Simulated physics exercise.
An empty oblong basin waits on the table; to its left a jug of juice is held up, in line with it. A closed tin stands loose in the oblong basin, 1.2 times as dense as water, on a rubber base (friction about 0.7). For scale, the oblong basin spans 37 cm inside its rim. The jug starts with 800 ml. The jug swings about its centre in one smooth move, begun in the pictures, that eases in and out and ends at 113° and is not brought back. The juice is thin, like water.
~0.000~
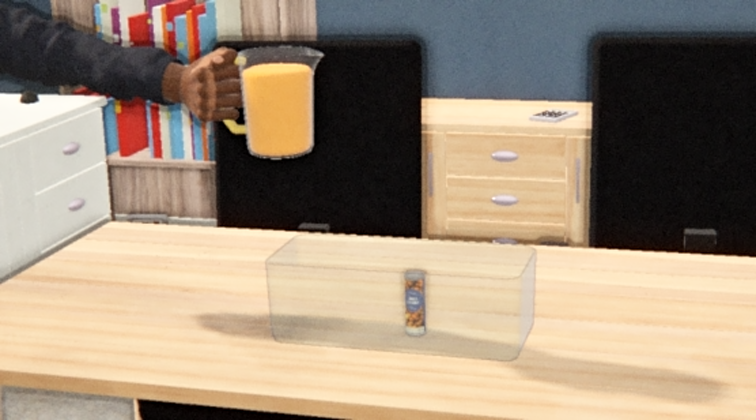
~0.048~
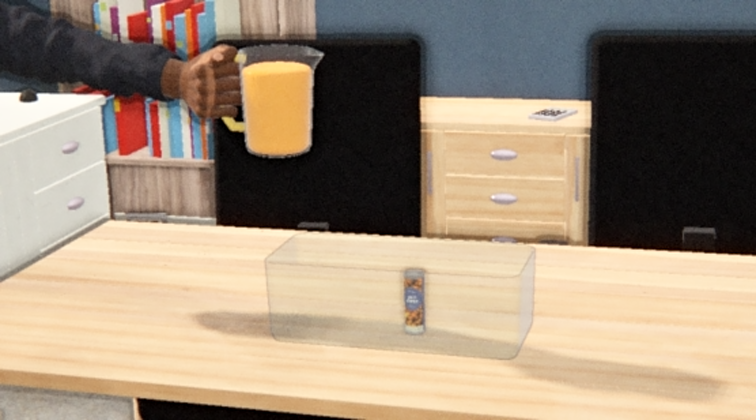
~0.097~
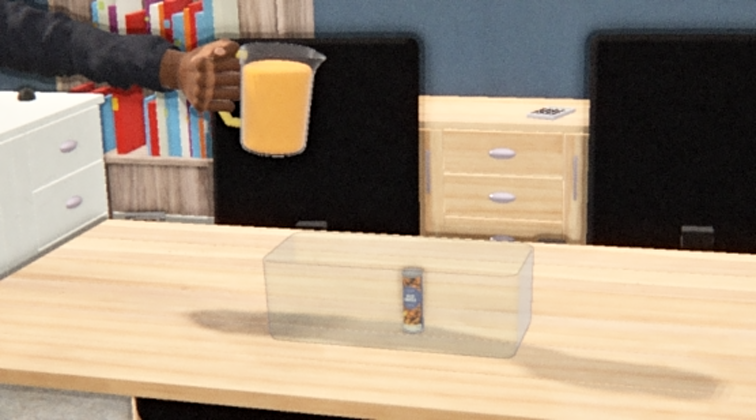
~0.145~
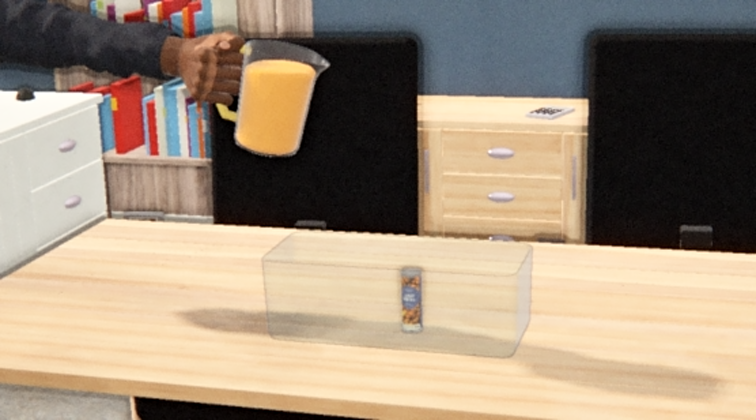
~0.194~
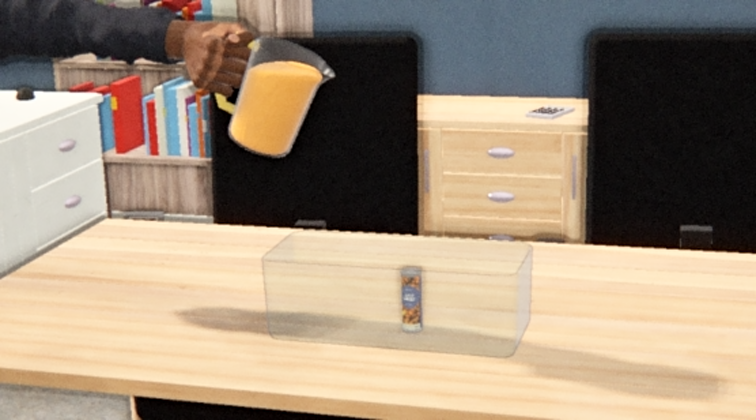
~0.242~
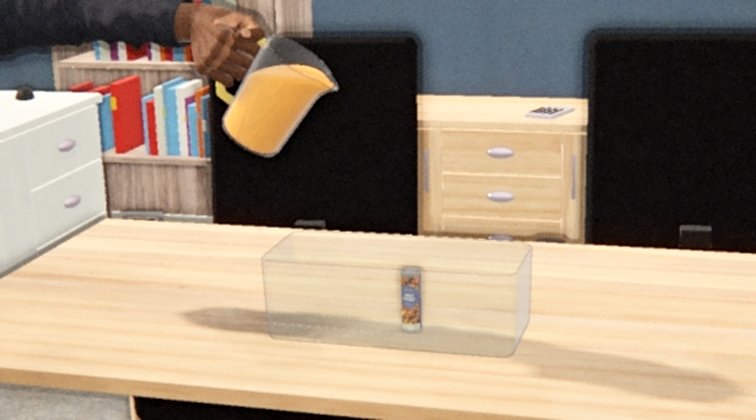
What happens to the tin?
The tin falls.
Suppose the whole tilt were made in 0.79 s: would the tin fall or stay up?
Then it falls.
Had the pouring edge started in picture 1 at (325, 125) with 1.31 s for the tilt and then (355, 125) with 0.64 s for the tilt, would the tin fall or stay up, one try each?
First it keeps standing; then it topples.
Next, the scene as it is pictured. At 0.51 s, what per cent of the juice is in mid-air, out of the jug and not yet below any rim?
About 34 per cent.
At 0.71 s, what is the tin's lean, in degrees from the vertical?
It is at some 25°.
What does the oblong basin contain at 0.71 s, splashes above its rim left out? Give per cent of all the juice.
Near 58 in a hundred.
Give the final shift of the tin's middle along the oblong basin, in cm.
Some 10.5 cm.
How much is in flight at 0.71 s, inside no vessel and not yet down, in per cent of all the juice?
Near 28 in a hundred.
Then, 0.51 s in, the tilt is 102° and 59 per cent is still to pour; the tin stands where it began.
Then, 0.71 s in, the tilt is 113° and 13 per cent is still to pour; the tin leans 23°.
Then, 0.92 s in, the tilt is 113° and 1 per cent is still to pour; the tin lies on its side.
Then, 1.14 s in, the tilt is 113° and 0 per cent is still to pour; the tin lies on its side.
Finally, the tin lies on its side.
